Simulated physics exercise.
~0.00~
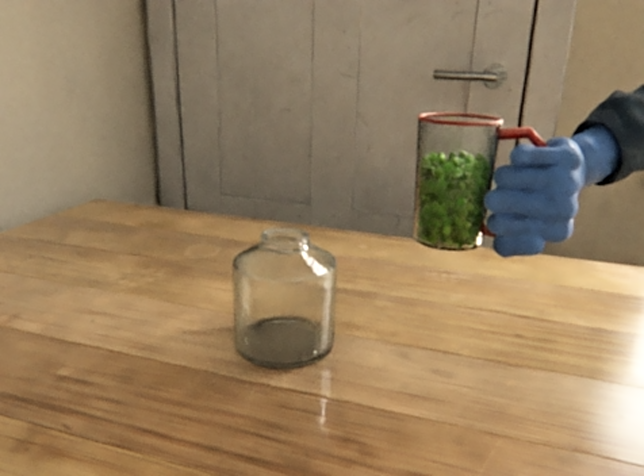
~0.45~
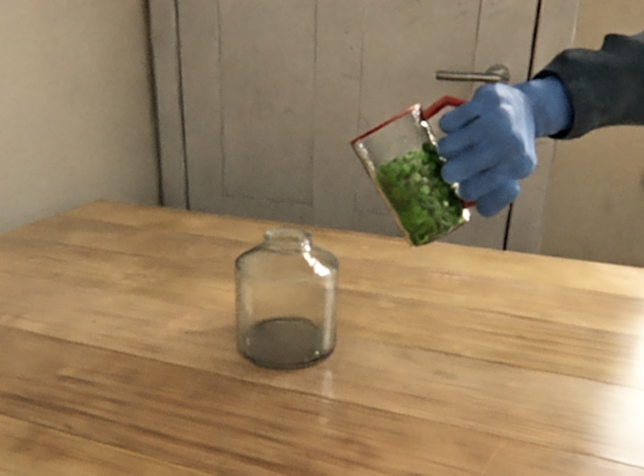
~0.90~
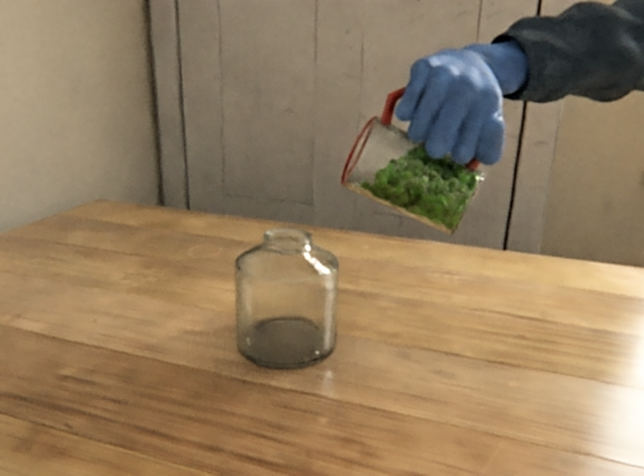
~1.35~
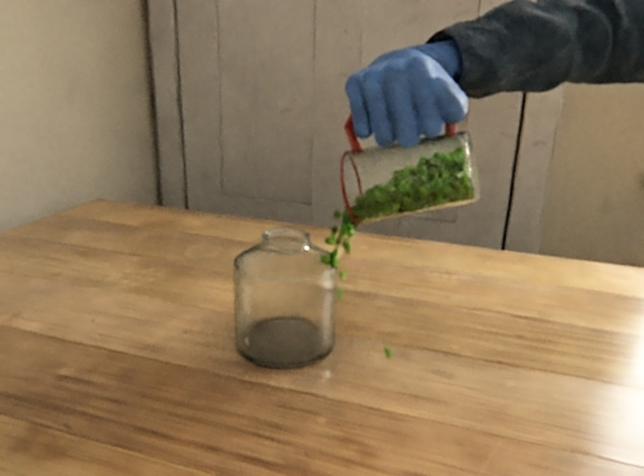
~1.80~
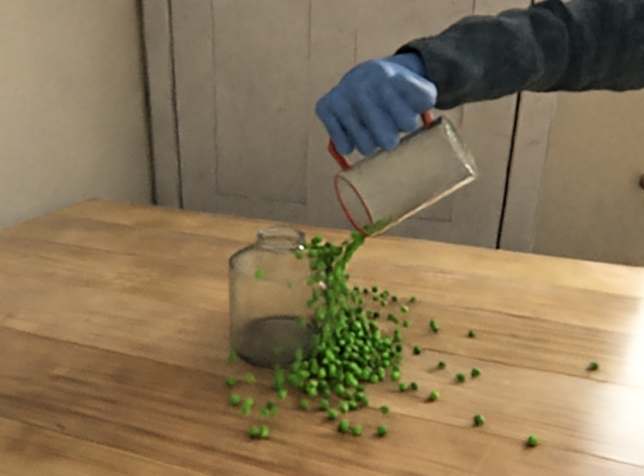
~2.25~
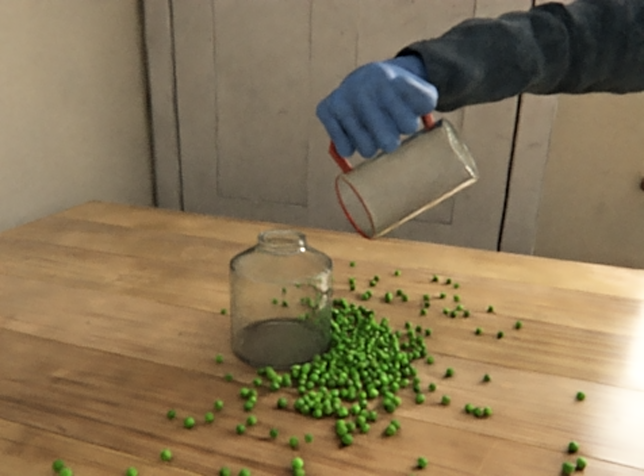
Green peas pour from a clear cup tipped by a blue-gloved hand, missing the jar and scattering.
